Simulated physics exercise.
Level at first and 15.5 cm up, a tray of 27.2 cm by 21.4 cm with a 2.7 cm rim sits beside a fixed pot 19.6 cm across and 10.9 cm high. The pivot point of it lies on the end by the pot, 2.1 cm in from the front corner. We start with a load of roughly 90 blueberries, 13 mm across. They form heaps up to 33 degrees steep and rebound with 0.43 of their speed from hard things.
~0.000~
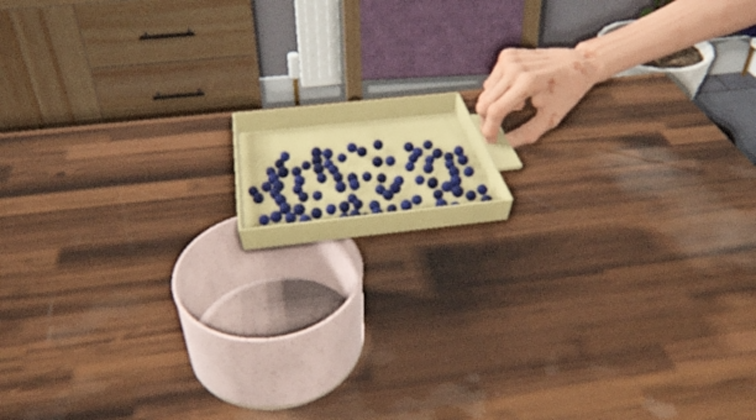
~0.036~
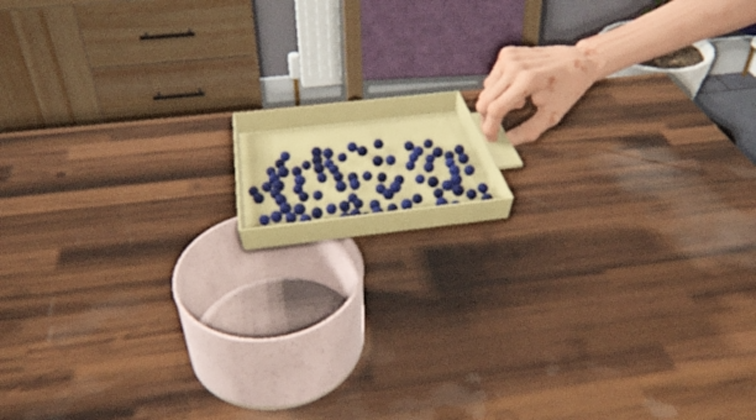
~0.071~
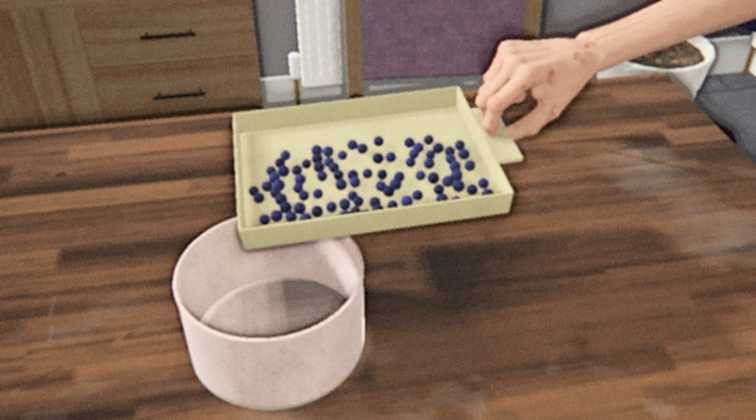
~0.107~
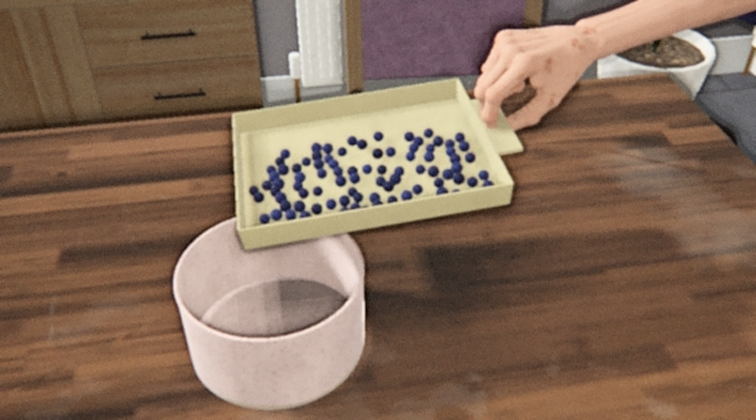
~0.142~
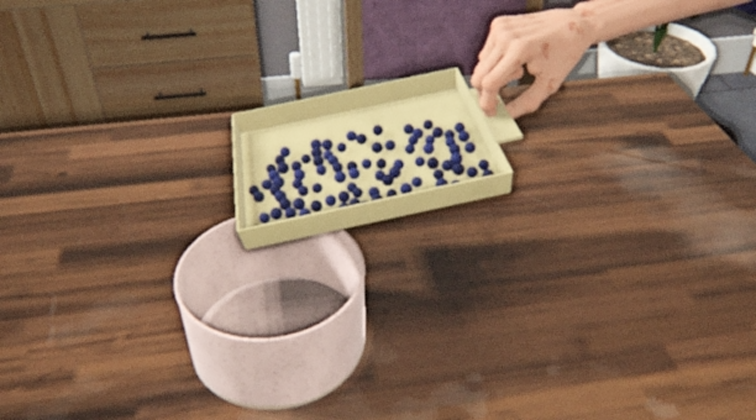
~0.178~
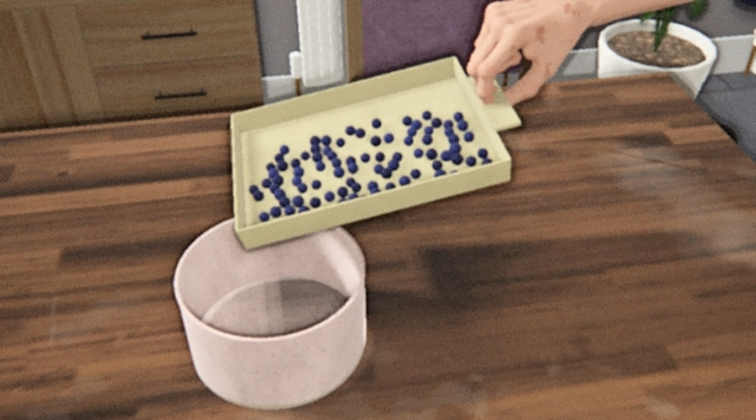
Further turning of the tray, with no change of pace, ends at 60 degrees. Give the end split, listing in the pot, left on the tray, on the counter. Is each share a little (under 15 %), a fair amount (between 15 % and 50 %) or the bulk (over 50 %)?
Pot: A little; tray: The bulk; counter: A little.
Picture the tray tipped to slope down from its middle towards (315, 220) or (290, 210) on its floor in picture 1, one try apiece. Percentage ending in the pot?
Some 0 and 0 per cent.
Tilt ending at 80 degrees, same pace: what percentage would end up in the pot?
I'd put it at close to 5 per cent.
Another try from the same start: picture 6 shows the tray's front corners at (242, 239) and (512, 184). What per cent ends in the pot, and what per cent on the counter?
The pot gets 0 and the counter 0.
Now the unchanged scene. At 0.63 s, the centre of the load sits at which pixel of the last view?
Approximately (260, 169) in the last view.
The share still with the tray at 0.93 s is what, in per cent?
Estimate: About 95 percent.
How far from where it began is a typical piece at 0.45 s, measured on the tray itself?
Displacement on the tray: About 4 cm.
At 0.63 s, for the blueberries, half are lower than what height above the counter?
About 20 cm.
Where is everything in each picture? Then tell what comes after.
In the first frame, tray tilt 0 degrees, front corners at (242, 228) and (509, 198); middle of the pieces at (355, 185); pot at (269, 270).
In the second frame, tray tilt 0 degrees, front corners at (242, 228) and (509, 197); middle of the pieces at (355, 185).
In the third frame, tray tilt 2 degrees, front corners at (242, 228) and (510, 191); middle of the pieces at (355, 182).
In the fourth frame, tray tilt 4 degrees, front corners at (241, 228) and (509, 182), lowest corner left back; middle of the pieces at (355, 179).
In the fifth frame, tray tilt 7 degrees, front corners at (240, 229) and (509, 171), lowest corner left back; middle of the pieces at (354, 174).
In the sixth frame, tray tilt 11 degrees, front corners at (239, 229) and (507, 159), lowest corner left back; middle of the pieces at (353, 169); pot at (271, 269). Its pace works out near 90 degrees a second.
After 0.45 s, tilt 35 degrees; the tray holds 100 %, the pot 0 %.
Then, at 0.63 s, tilt 52 degrees; the tray holds 100 %, the pot 0 %.
Then, at 0.93 s, tilt 60 degrees; the tray holds 95 %, the pot 0 %.
At rest (1.5 s), pot 5 %, tray 95 %, counter 5 %.
